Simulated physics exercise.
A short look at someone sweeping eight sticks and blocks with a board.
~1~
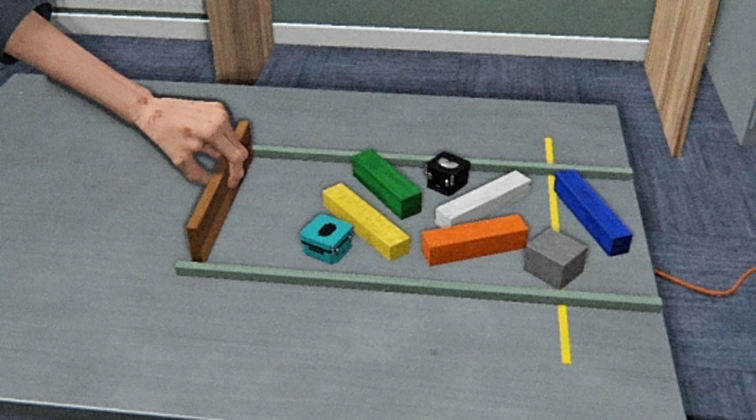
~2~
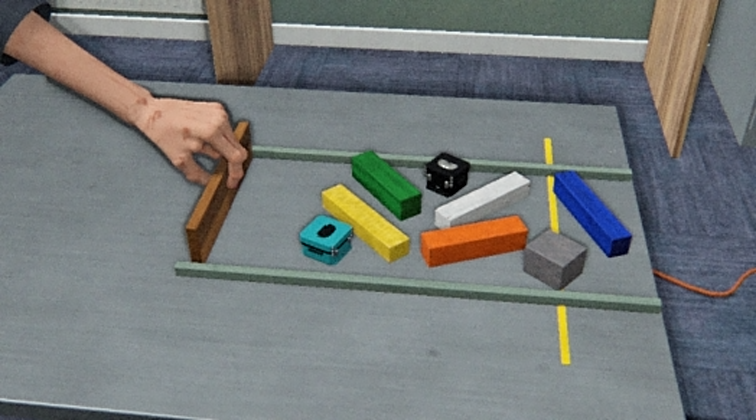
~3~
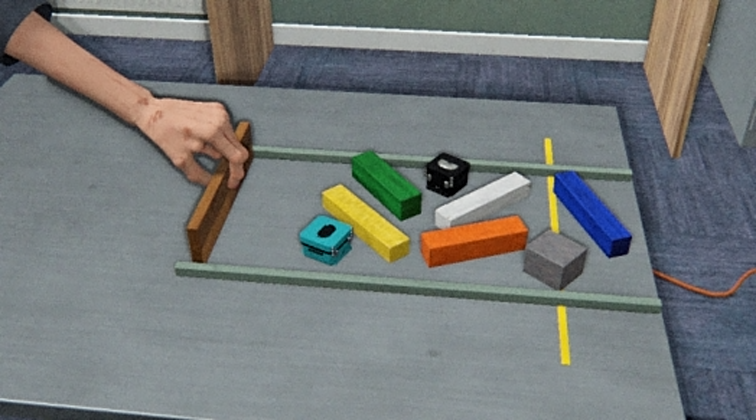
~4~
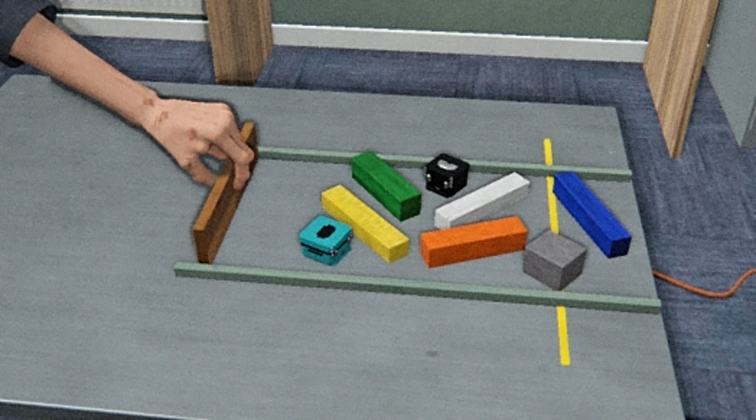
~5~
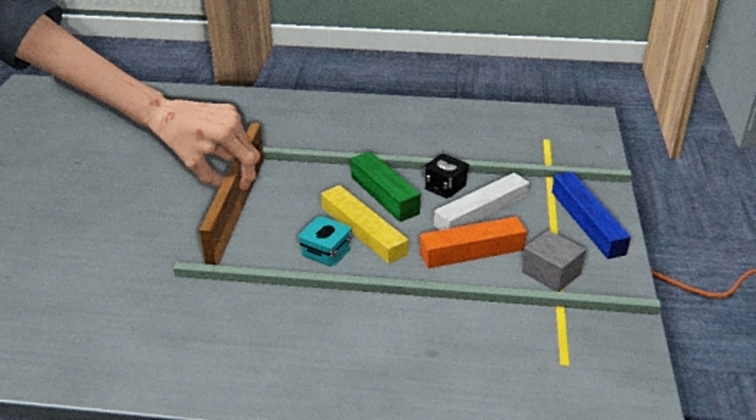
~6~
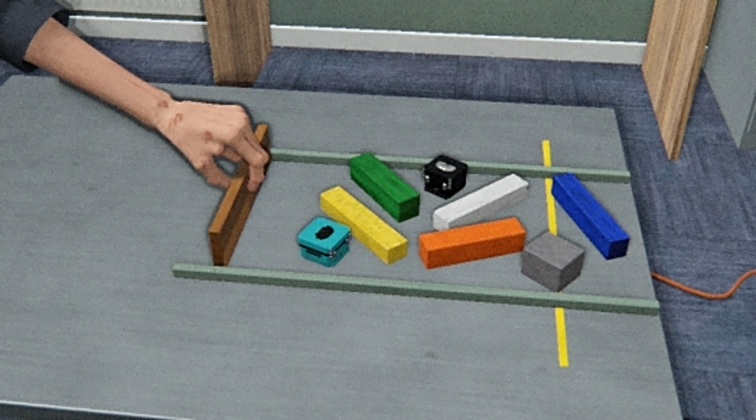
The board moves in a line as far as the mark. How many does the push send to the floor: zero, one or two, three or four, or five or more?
As it turns out, the number that fall off is three or four.
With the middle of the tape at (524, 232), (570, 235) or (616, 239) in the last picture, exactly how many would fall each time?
Down on the floor: 1, 4 and 7.
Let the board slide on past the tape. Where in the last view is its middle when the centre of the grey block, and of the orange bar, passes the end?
At (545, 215) for the grey block; at (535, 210) for the orange bar.
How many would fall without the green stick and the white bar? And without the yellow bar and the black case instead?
Fallen: 1, and 1 in the other try.
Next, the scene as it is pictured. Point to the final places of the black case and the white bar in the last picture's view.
About (603, 184), and the other about (639, 216).
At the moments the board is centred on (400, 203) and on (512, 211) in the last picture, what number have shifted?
6 and 8.
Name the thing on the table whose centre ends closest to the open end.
Foremost is the white bar.
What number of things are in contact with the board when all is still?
3 of them.
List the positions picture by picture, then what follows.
In the first frame, blue stick (590, 211); grey block (555, 259); white bar (484, 202); board (223, 189); tape (556, 231).
In the second frame, grey block (554, 260); green stick (386, 184).
In the third frame, white bar (484, 203); turquoise case (326, 242).
In the fourth frame, blue stick (590, 213); orange bar (474, 242).
In the fifth frame, grey block (553, 261); black case (446, 177).
In the sixth frame, blue stick (588, 214); grey block (552, 262); white bar (482, 205); board (243, 193); tape (553, 234).
Soon after, none off yet; blue stick at rest near (588, 214); grey block at rest near (552, 262); white bar at rest near (482, 205).
After that, none off yet; blue stick displaced a little near (612, 211); grey block moving near (563, 268); white bar displaced a little near (544, 209).
In the end, the number that fall off is three or four; gone, orange bar, grey block and blue stick.
